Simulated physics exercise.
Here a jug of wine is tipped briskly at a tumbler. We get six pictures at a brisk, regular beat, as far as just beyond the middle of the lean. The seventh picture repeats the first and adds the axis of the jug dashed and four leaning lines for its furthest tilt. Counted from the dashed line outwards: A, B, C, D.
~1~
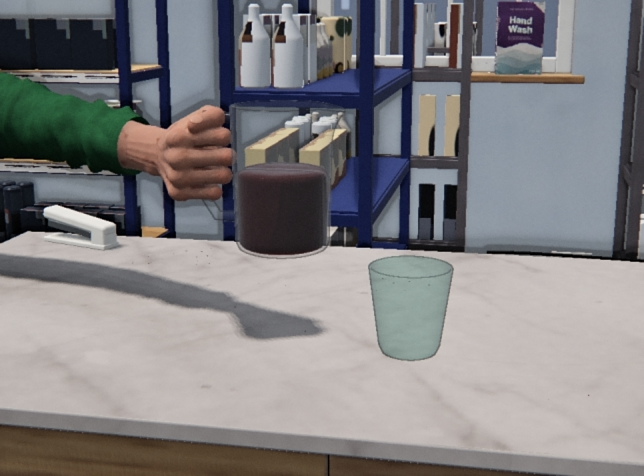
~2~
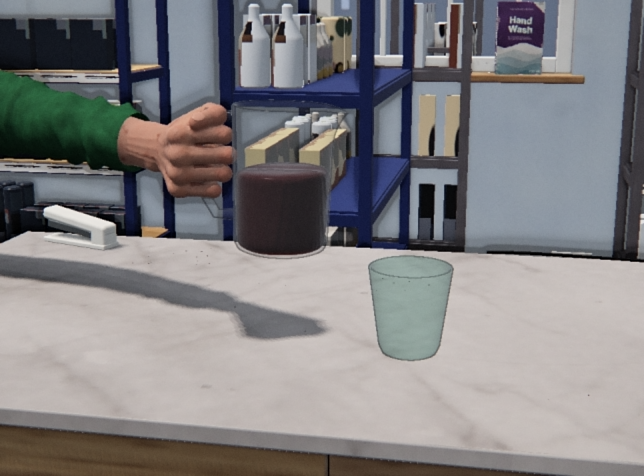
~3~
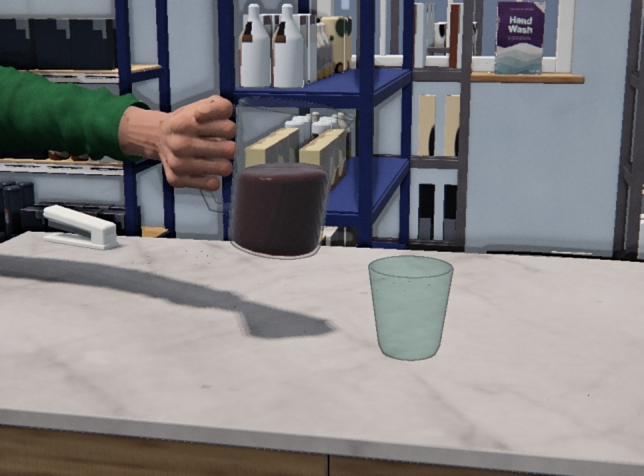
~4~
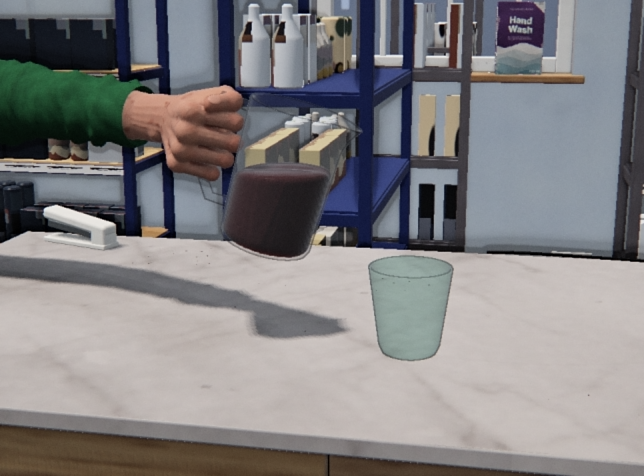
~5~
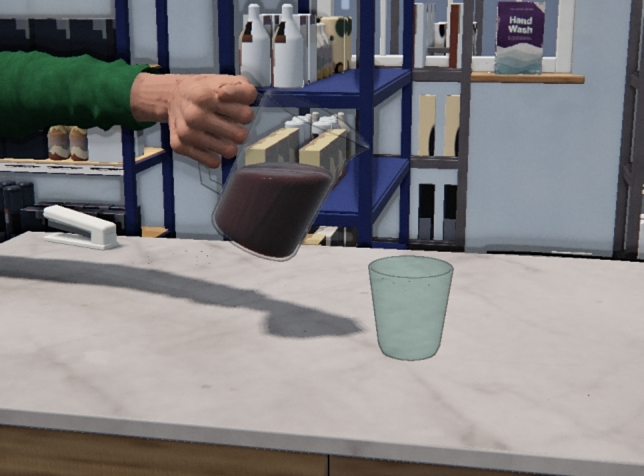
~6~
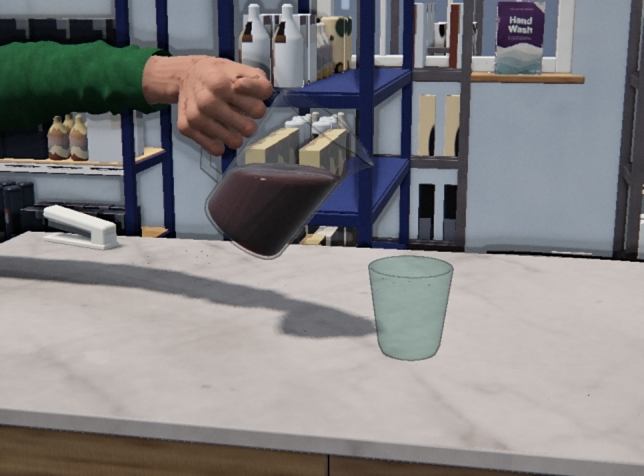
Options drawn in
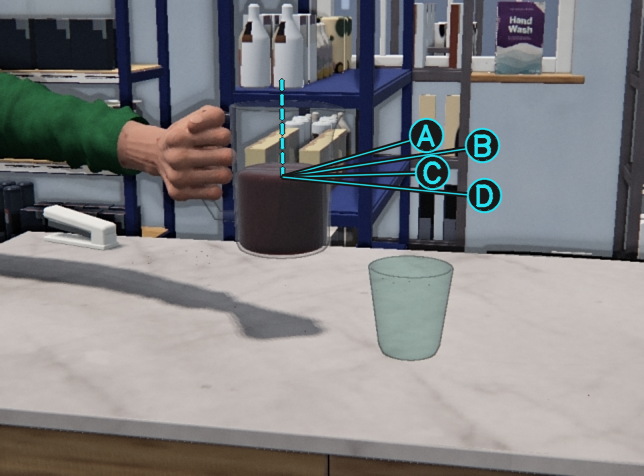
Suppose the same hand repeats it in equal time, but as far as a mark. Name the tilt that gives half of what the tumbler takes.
The answer is line A.
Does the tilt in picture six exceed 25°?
Yes.
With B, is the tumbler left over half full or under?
Over half.
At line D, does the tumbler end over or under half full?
Over.
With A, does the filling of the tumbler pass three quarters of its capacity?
No, it does not.
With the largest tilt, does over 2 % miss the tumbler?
Yes.
On the marked copy, A at (410, 140); B at (466, 148); C at (415, 173); D at (467, 194).
Choosing A, the tumbler ends with about 51 % of what it can hold.
Choosing B, the tumbler ends with about 68 % of what it can hold; 6 % of the wine is spilt.
Choosing C, the tumbler ends with about 73 % of what it can hold; 17 % of the wine is spilt.
Choosing D, the tumbler ends with about 82 % of what it can hold; 25 % of the wine is spilt.
